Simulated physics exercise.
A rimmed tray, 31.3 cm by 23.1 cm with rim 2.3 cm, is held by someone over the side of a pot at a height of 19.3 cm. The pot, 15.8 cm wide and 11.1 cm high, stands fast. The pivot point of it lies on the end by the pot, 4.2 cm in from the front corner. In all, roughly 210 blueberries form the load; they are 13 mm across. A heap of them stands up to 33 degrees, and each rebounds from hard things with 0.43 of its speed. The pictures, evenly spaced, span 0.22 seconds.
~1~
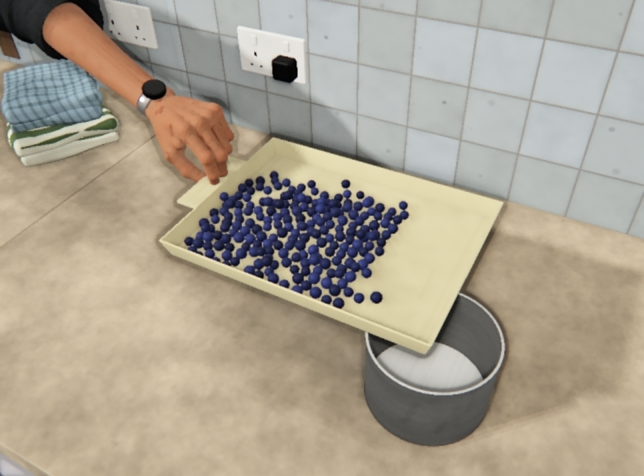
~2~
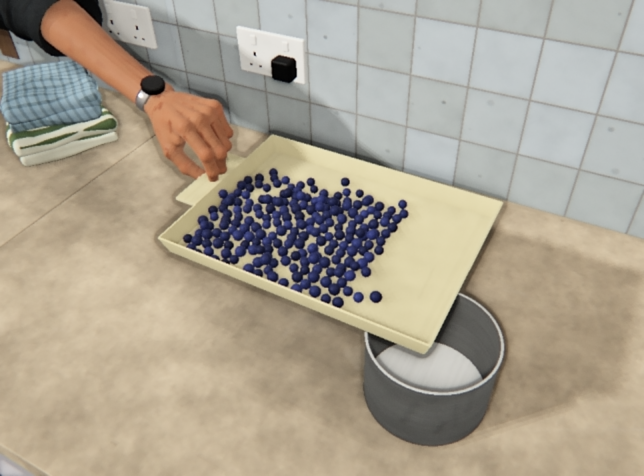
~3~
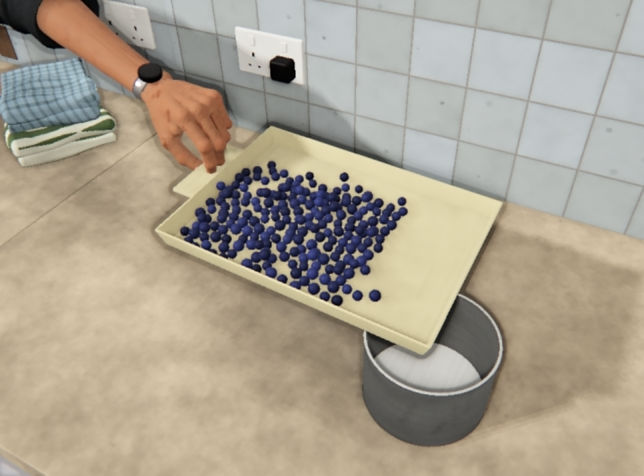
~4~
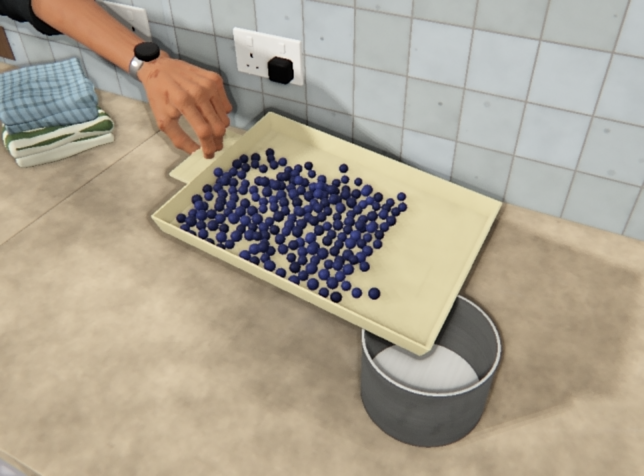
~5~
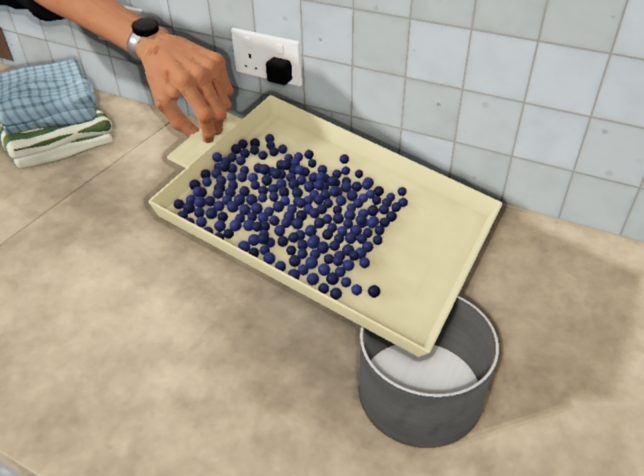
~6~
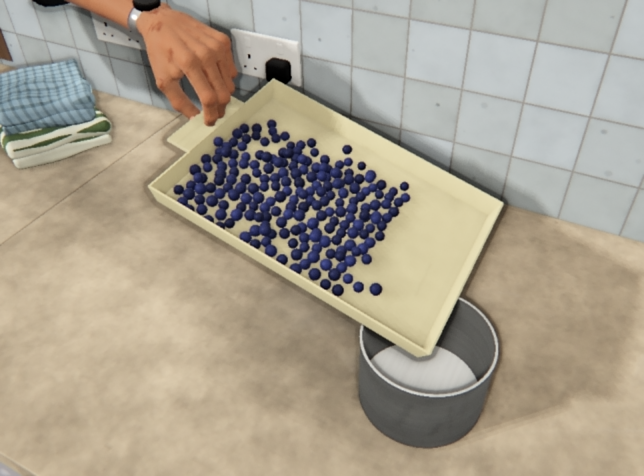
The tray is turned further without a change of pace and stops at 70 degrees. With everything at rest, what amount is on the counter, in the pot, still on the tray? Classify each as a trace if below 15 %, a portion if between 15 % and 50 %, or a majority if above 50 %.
Counter: A majority. Pot: A trace. Tray: A portion.
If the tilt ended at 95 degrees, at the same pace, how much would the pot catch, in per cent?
Pot share: About 10 per cent.
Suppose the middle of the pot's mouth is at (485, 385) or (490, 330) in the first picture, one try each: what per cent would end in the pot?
Around 40 per cent, then around 20 per cent.
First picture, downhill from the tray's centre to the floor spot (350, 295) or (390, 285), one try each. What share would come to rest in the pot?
Approximately 0 percent, then 0 percent.
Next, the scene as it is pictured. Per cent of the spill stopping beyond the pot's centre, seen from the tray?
Share past the middle: Roughly 100 percent.
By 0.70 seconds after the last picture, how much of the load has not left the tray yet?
Around 40 percent of it.
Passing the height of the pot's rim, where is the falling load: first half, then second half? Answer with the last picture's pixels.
The first half passes near (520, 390) and the second half near (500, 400).
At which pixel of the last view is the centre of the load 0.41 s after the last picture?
I reckon close to (441, 266).
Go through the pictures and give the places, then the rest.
In the first picture, tray tilt 0 degrees, front corners at (168, 239) and (426, 338); middle of the pieces at (295, 233); pot at (434, 336).
In the second picture, tray tilt 1 degrees, front corners at (167, 236) and (426, 338); middle of the pieces at (295, 232).
In the third picture, tray tilt 3 degrees, front corners at (164, 228) and (426, 340), lowest corner right front; middle of the pieces at (293, 227).
In the fourth picture, tray tilt 8 degrees, front corners at (160, 215) and (425, 342), lowest corner right front; middle of the pieces at (292, 218).
In the fifth picture, tray tilt 12 degrees, front corners at (158, 200) and (425, 344), lowest corner right front; middle of the pieces at (292, 209).
In the sixth picture, tray tilt 17 degrees, front corners at (158, 186) and (426, 345), lowest corner right front; middle of the pieces at (294, 200); pot at (428, 338).
Then, 0.25 s after the last picture, tilt 44 degrees; the tray holds 100 %, the pot 0 %.
Then, 0.41 s after the last picture, tilt 61 degrees; the tray holds 100 %, the pot 0 %.
Then, 0.70 s after the last picture, tilt 70 degrees; the tray holds 40 %, the pot 0 %.
In the end, counter 60 %, pot 0 %, tray 35 %.
